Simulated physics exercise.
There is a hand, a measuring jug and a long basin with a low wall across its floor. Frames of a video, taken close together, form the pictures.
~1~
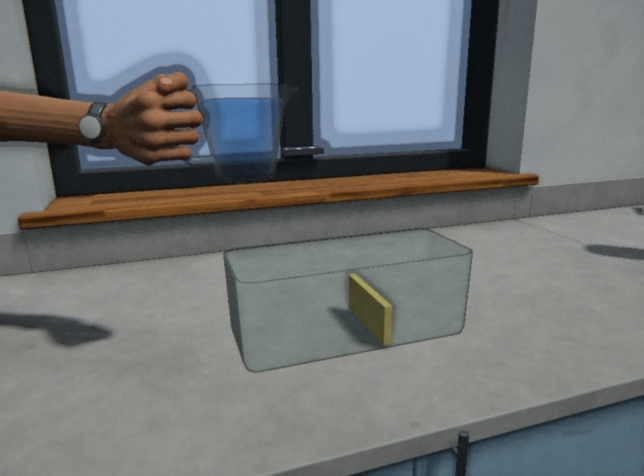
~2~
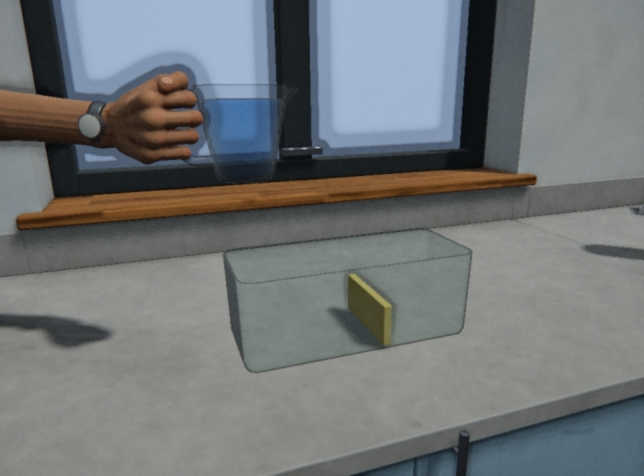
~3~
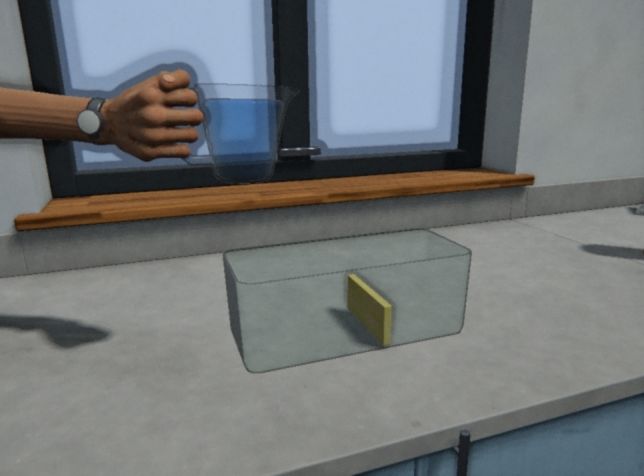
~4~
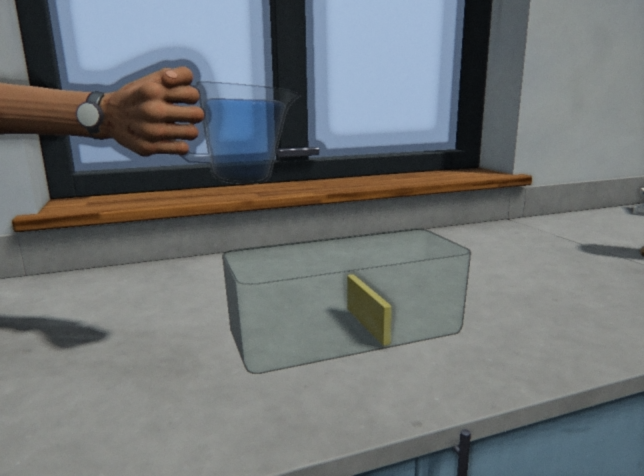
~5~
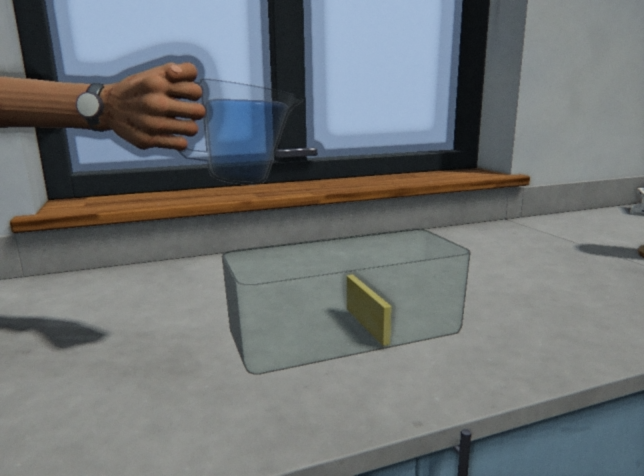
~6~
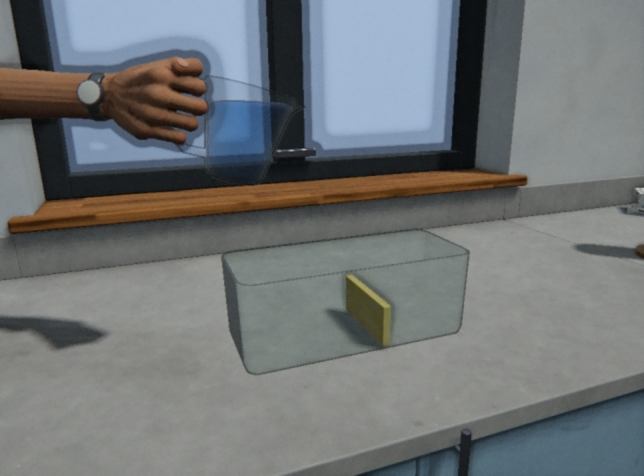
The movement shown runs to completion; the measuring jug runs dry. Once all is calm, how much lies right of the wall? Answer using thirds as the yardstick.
Under a third of it.
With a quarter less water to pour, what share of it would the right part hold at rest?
I'd say roughly 5 percent.
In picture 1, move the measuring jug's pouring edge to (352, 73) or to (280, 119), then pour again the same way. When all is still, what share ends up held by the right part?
Roughly 85 % and 5 %.
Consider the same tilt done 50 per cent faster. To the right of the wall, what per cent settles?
Something like 5 in a hundred.
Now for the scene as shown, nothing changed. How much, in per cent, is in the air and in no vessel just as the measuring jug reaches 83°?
Share in flight: Approx. 30 %.
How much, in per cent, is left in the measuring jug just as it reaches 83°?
Some 60 per cent has not yet come out.
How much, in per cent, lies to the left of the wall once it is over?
I'd put it at about 90 per cent.
A moment on, the measuring jug is tipped on its side and 58 per cent is still to pour, 11 is left of the wall and 0 right of it.
Next, the measuring jug is tipped right over and 4 per cent is still to pour, 78 is left of the wall and 2 right of it.
Then the measuring jug is tipped right over and 0 per cent is still to pour, 90 is left of the wall and 4 right of it.
Later the measuring jug is tipped right over and 0 per cent is still to pour, 91 is left of the wall and 4 right of it.
Finally, 91 per cent lies left of the wall, 4 right of it and 5 outside.
